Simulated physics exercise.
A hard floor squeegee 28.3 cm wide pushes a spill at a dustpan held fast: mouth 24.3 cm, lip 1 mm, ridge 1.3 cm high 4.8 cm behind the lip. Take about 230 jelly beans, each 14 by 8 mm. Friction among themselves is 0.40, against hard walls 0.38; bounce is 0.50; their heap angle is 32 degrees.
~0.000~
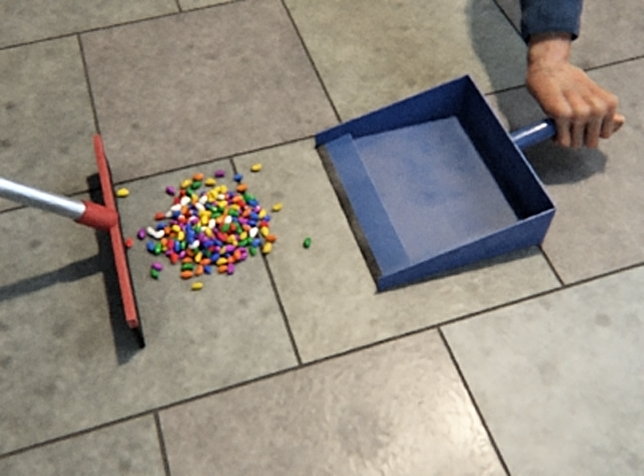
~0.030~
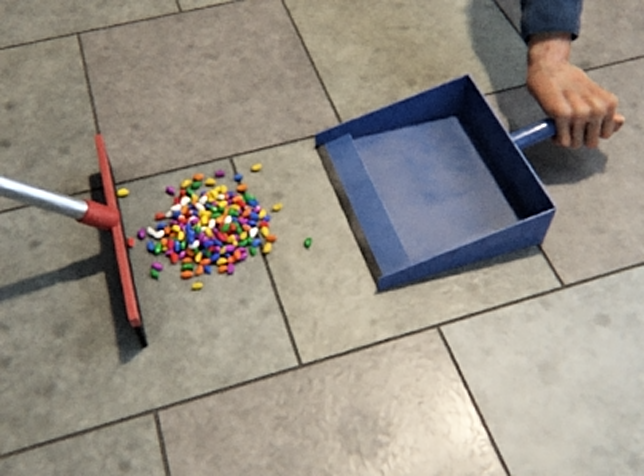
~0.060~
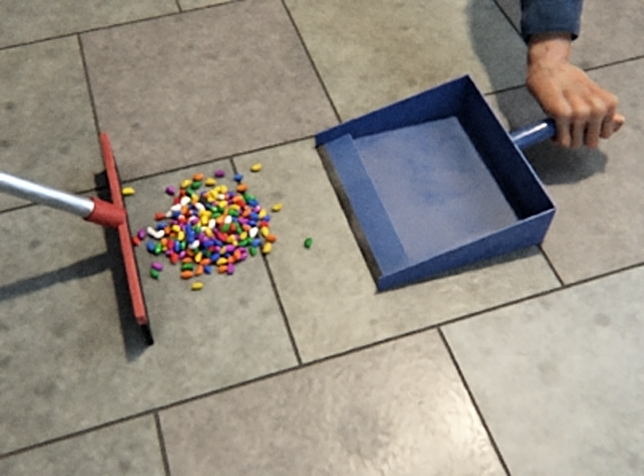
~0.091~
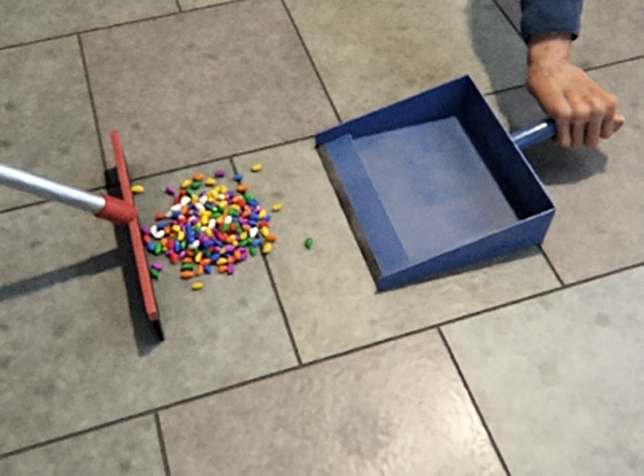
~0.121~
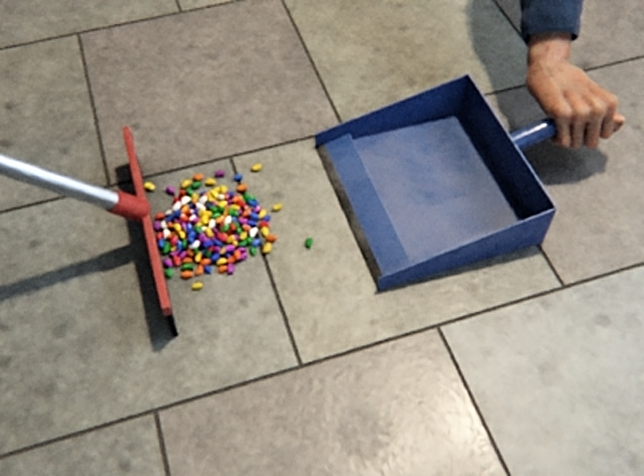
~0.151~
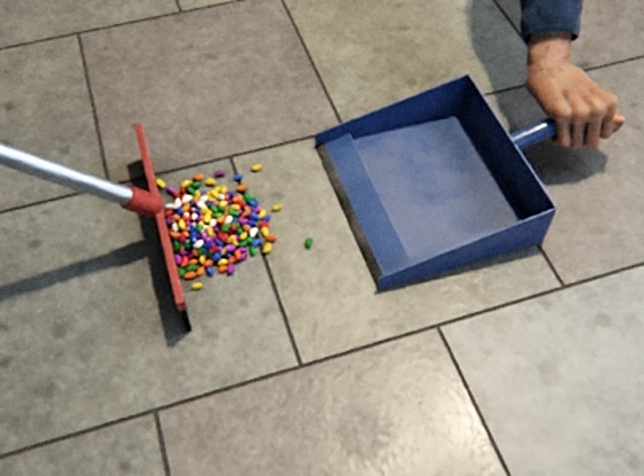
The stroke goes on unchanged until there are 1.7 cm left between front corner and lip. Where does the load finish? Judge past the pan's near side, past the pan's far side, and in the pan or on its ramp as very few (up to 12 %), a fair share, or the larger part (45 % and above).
Near side: Very few, far side: Very few, pan: The larger part.
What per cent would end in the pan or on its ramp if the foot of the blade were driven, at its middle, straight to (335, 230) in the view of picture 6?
I'd expect around 65 per cent.
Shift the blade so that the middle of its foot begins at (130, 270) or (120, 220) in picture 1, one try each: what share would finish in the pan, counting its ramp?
I'd put it near 60 per cent for the first and near 55 per cent for the second.
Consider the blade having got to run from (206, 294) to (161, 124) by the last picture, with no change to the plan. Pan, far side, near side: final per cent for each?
Per cent by place - pan 65, far side 10, near side 0.
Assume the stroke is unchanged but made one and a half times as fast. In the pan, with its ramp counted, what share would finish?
I'd guess it lands at about 65 per cent.
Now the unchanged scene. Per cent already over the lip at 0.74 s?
Over the lip: Approx. 65 %.
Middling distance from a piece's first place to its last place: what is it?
Roughly 20 cm.
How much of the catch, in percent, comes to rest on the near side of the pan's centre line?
I'd put it at around 30 per cent.
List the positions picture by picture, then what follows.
The first frame shows blade from (133, 322) to (98, 143), moved 0.0 cm, 0 of the pieces shifted so far; middle of the pieces at (210, 221); pan at (437, 189).
The second frame shows blade from (135, 321) to (100, 143), moved 0.2 cm, 0 of the pieces shifted so far; middle of the pieces at (210, 221).
The third frame shows blade from (141, 319) to (106, 141), moved 1.0 cm, 2 of the pieces shifted so far; middle of the pieces at (210, 221).
The fourth frame shows blade from (153, 315) to (116, 139), moved 2.2 cm, 3 of the pieces shifted so far; middle of the pieces at (210, 221).
The fifth frame shows blade from (167, 310) to (128, 135), moved 3.8 cm, 17 of the pieces shifted so far; middle of the pieces at (210, 221).
The sixth frame shows blade from (181, 305) to (140, 132), moved 5.5 cm, 75 of the pieces shifted so far; middle of the pieces at (212, 220); pan at (437, 189). The blade's pace is about 0.54 m/s, heading 4 degrees away from the viewer's side.
After 0.35 s, middle of the blade 12 cm from the lip; 0 % over the lip, far side 5 %, near side 0 %.
After 0.48 s, middle of the blade 5 cm from the lip; 10 % over the lip, far side 5 %, near side 0 %.
After 0.74 s, middle of the blade 2 cm from the lip; 65 % over the lip, far side 10 %, near side 0 %.
By 1.7 s all is still; near side 0 %, far side 10 %, pan 60 %, in front of the lip or behind the blade 30 %.
